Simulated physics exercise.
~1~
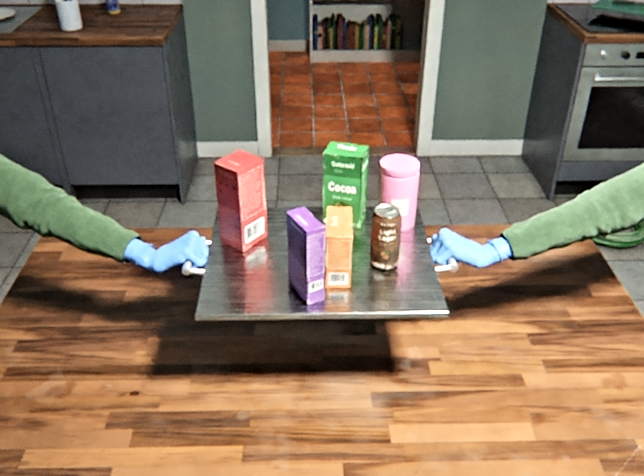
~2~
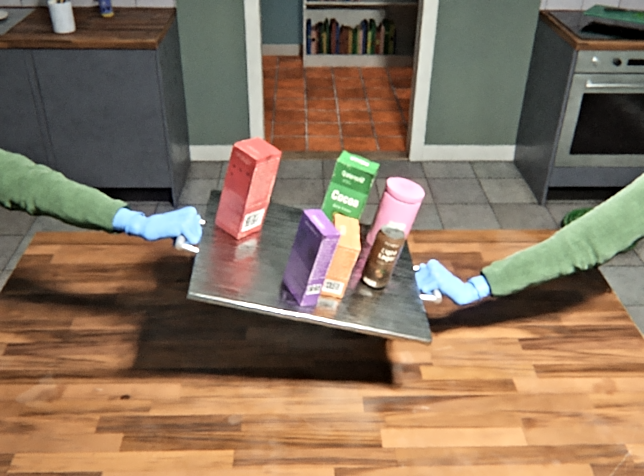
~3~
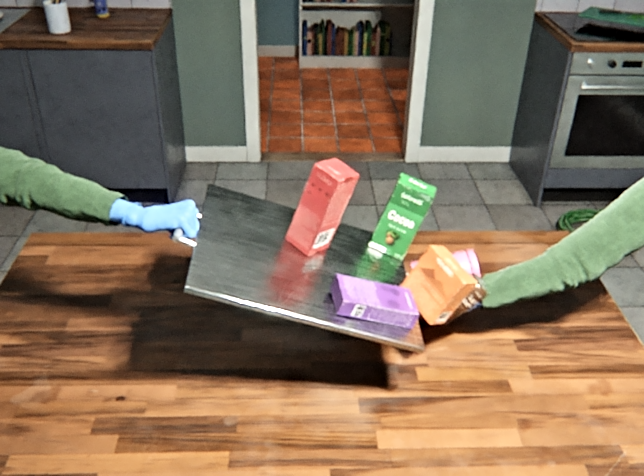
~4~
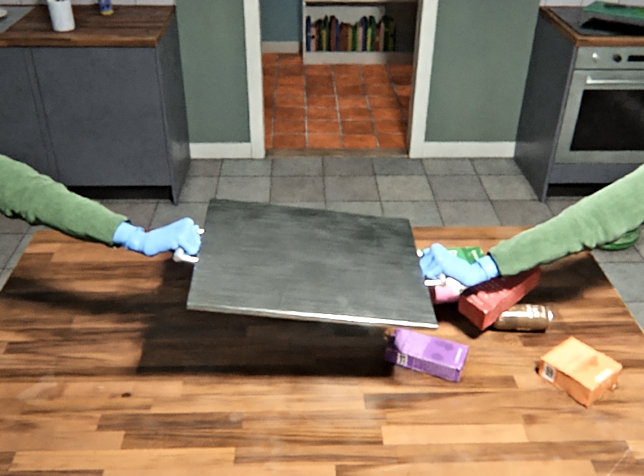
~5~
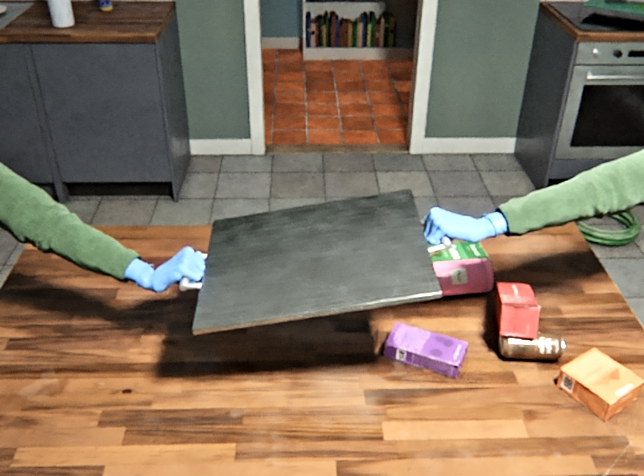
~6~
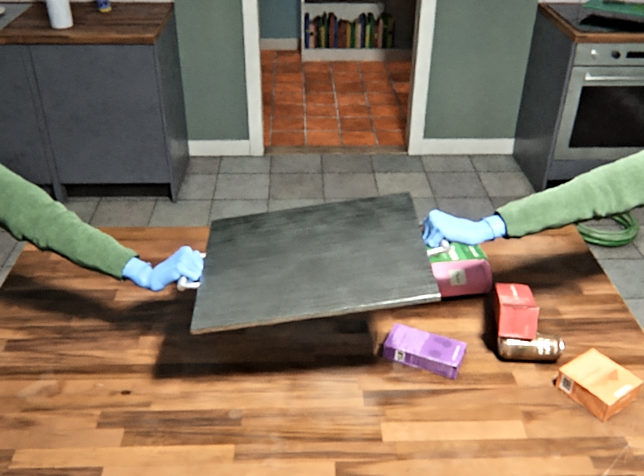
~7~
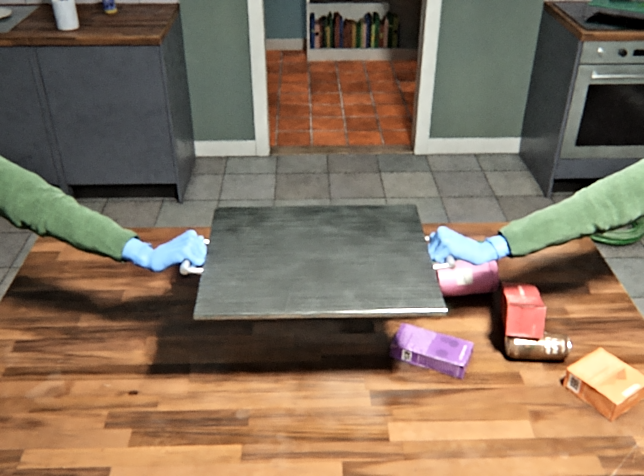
In a kitchen with a wooden table, two blue-gloved hands hold a flat, rimless tray carrying a red carton, a green carton, a purple packet, an orange packet, a brown can and a pink jar. The right side dips and everything starts to lean and slide that way. The jar, can, orange packet and green carton go over the low edge, while the purple packet topples onto its side. The purple packet and red carton then follow them off. The emptied tray tilts gently the other way before levelling, with the spilled items lying on the table to the right.
